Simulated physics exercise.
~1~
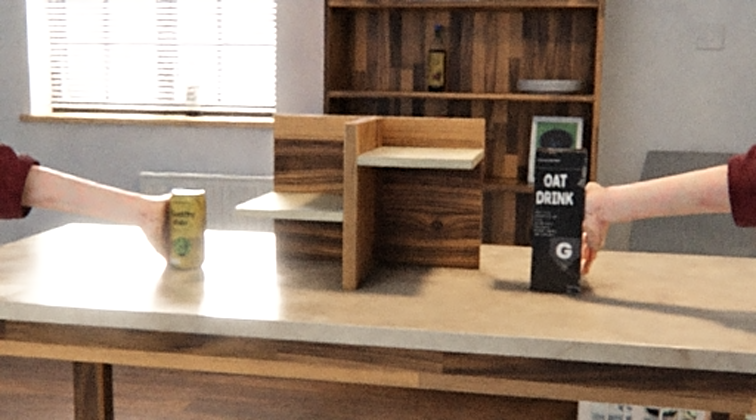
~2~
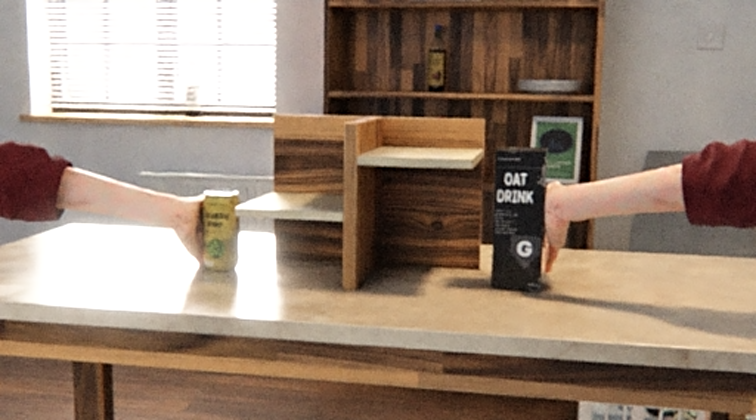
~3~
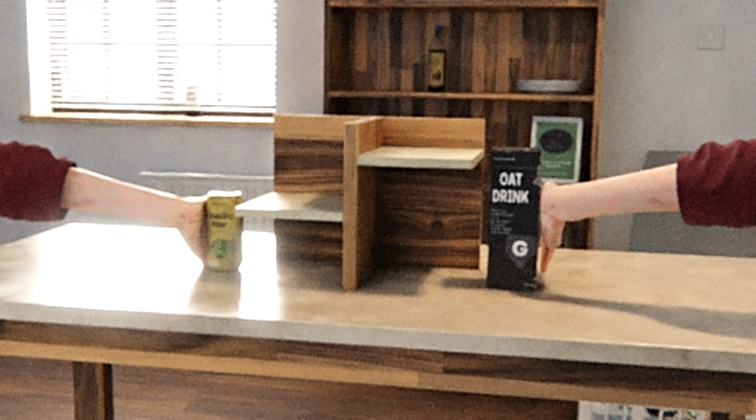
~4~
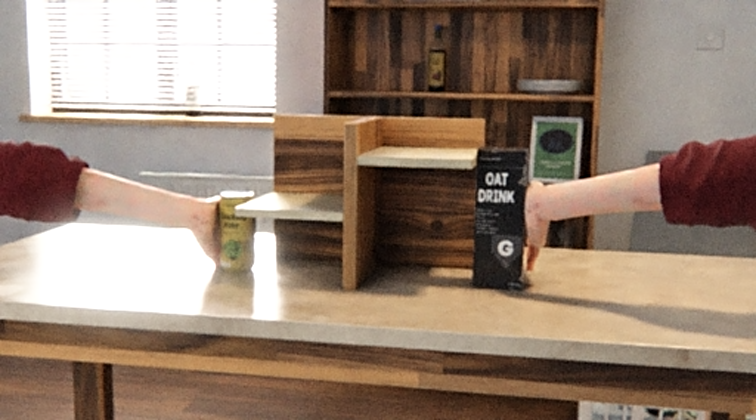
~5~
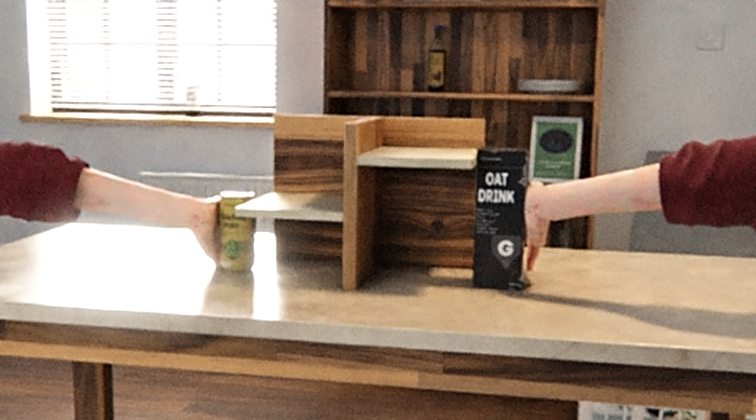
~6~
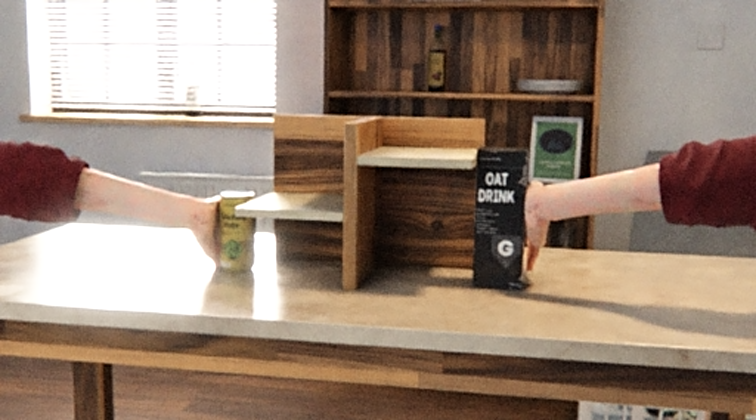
On a table in a bright room, two hands sliding a yellow can and black carton inward, stopping at a small rack's shelves.
